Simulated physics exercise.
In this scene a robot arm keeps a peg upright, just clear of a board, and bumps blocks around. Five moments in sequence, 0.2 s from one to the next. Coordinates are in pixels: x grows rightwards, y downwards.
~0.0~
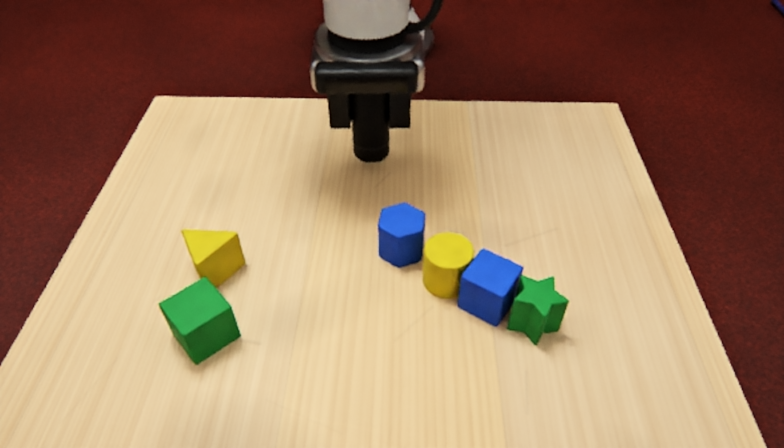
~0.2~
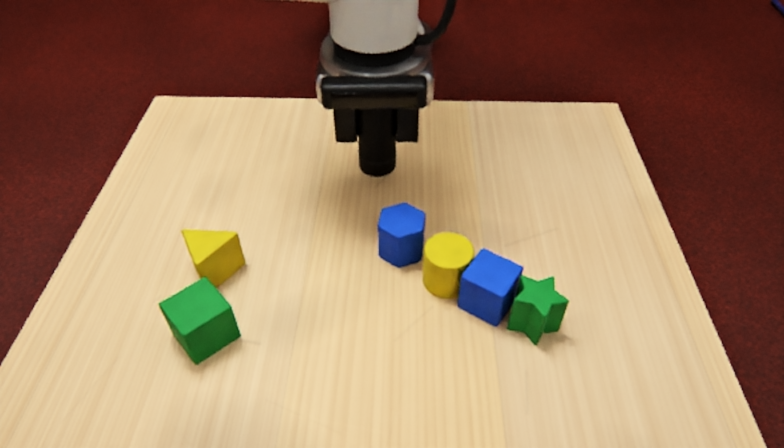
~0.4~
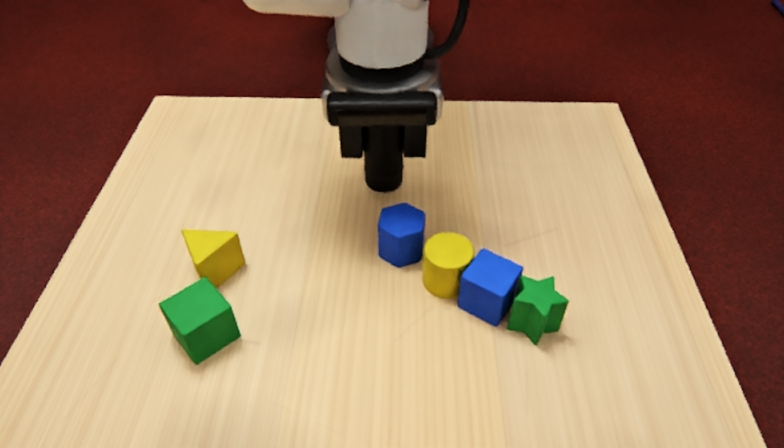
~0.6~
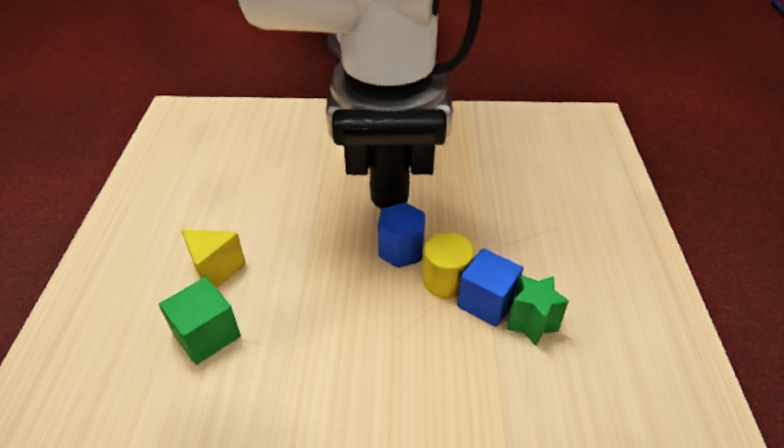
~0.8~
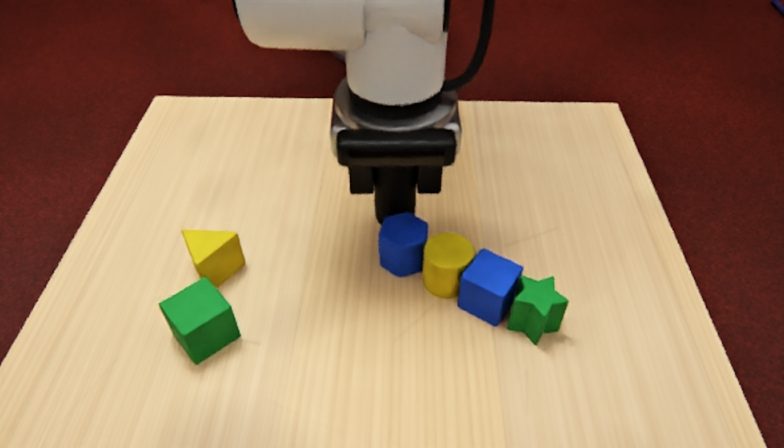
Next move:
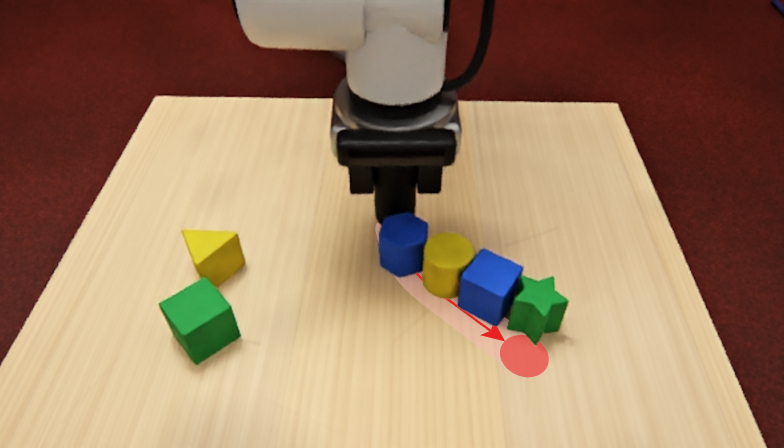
Black peg on a robot arm moving forward over a wooden board and nudging a blue hexagonal block beside a yellow cylinder.
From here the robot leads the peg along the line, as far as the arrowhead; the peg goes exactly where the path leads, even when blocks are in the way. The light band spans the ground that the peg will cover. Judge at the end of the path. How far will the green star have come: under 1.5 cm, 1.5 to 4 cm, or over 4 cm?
The move is long, over 4 cm.
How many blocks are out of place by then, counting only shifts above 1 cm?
Put simply, three or more blocks are moved more than 1 cm.
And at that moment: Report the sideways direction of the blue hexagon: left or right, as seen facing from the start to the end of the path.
Sideways shift: Right.
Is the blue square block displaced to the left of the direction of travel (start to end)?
Yes, that is what happens.
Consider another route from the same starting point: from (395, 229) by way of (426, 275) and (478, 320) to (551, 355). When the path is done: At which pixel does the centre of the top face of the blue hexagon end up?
Its top middle: (402, 279).
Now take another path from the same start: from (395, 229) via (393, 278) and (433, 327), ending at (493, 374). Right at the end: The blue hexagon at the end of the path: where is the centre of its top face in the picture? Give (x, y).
Located at (427, 353).
Drawn move, from (395, 229) over (417, 273) and (466, 313) to (524, 356).
The first path, step by step. One third of the way, peg (418, 261); blue hexagon (404, 278), turned 50° clockwise; yellow round block (461, 263); blue square block (510, 277); green star (554, 297).
Two thirds of the way, peg (469, 302); blue hexagon (408, 290), turned 75° clockwise; yellow round block (521, 302); blue square block (574, 304), turned 30° anticlockwise; green star (626, 312), turned 15° anticlockwise.
At the end, peg (528, 344); blue hexagon (408, 290), turned 75° clockwise; yellow round block (589, 337); blue square block (634, 320), turned 55° anticlockwise; green star (678, 309), turned 40° anticlockwise.
